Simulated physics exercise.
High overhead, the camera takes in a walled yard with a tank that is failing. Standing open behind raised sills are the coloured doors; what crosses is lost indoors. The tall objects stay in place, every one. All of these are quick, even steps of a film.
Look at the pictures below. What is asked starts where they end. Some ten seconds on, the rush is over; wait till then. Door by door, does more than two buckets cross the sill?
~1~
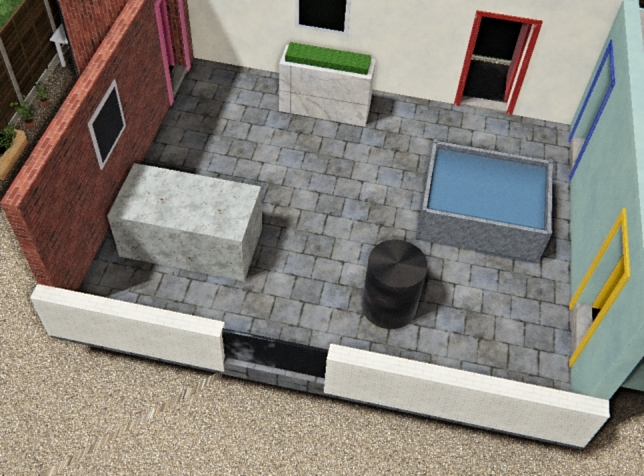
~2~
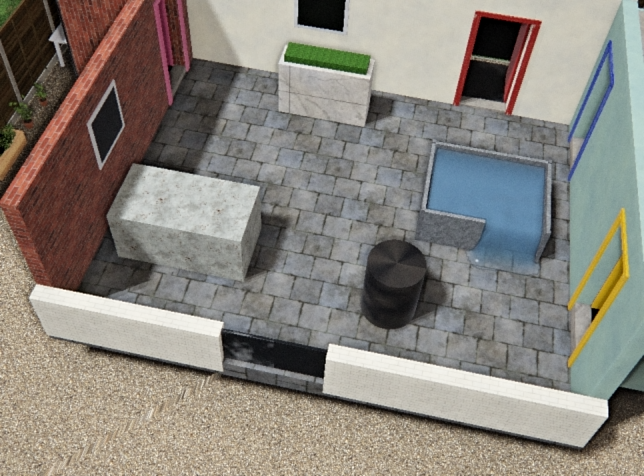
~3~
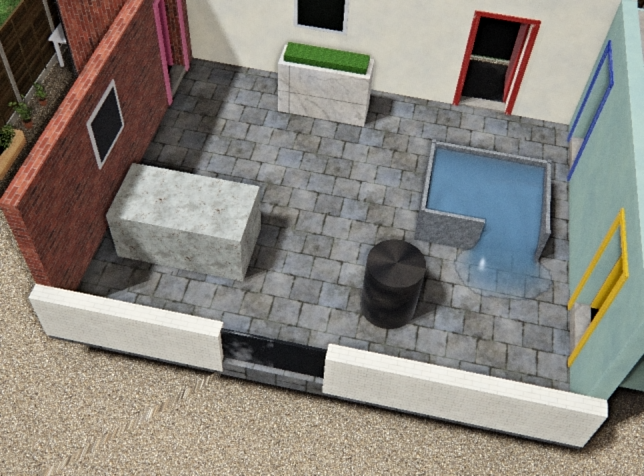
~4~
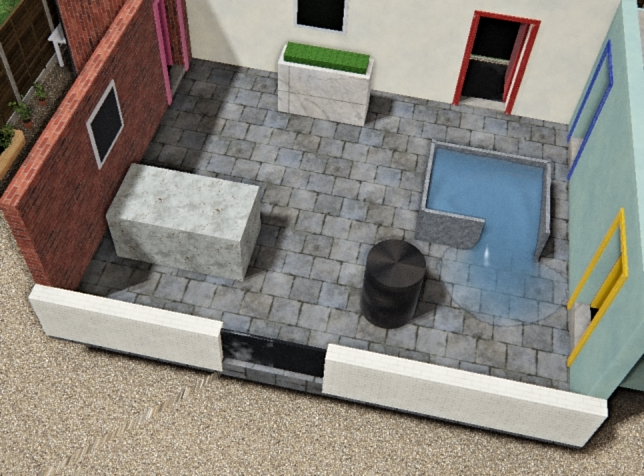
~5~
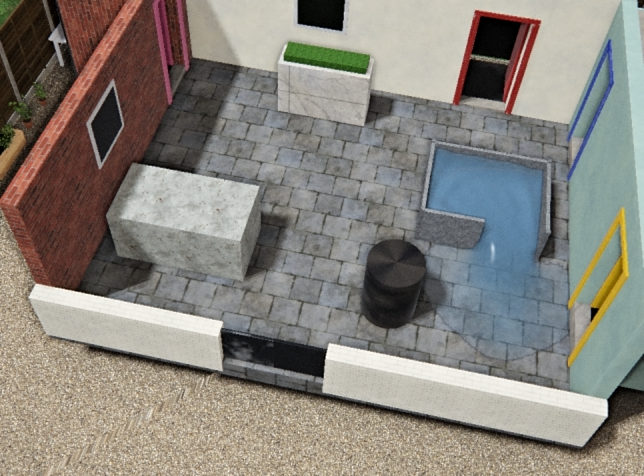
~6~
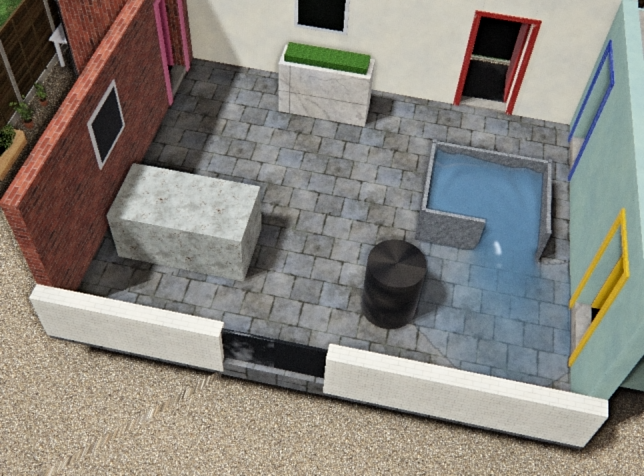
The red door does not go over two buckets; the pink door does not go over two buckets; the yellow door does not go over two buckets; the blue door does not go over two buckets.
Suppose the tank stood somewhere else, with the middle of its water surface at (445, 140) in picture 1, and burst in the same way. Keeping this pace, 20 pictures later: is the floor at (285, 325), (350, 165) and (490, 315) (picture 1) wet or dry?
Readings in order: Flood; no flood; flood.
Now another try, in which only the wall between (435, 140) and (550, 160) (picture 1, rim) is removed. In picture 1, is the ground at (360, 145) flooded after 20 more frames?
Answer: Covered.
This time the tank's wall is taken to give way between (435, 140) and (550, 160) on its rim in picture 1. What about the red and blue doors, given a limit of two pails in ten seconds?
Going door by door: The red one gets too much, and the blue one gets too much.
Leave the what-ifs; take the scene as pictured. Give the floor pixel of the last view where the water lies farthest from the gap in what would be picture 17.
About (265, 356).
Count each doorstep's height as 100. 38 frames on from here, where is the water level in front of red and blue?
I'd say around 0 and 20 in a hundred.
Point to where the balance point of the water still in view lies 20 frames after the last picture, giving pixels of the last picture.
About (452, 293).
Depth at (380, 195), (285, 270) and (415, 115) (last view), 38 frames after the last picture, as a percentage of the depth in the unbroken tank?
2, 6, 0 %.
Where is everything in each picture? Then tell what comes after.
The first frame shows the water tank at (489, 188) is whole and still.
In the second frame, the front is at (471, 258), out from the gap at (508, 244).
In the third frame, water pours out at (507, 246) and has run to (472, 285).
In the fourth frame, the front is at (481, 316), out from the gap at (507, 246).
In the fifth frame, water pours out at (507, 246) and has run to (510, 356).
In the sixth frame, water pours out at (508, 246) and has run to a hidden place.
A moment on, water covers 15 % of the floor; the red door not reached, the pink door not reached, the yellow door wet at the sill, nothing in, the blue door not reached.
Next, water covers 20 % of the floor; the red door not reached, the pink door not reached, the yellow door wet at the sill, nothing in, the blue door not reached.
Then, water covers 30 % of the floor; the red door not reached, the pink door not reached, the yellow door under two buckets in, the blue door not reached.
Later, water covers 55 % of the floor; the red door not reached, the pink door not reached, the yellow door under two buckets in, the blue door wet at the sill, nothing in.
In the end, water covers 80 % of the floor; the red door wet at the sill, nothing in, the pink door wet at the sill, nothing in, the yellow door under two buckets in, the blue door wet at the sill, nothing in.
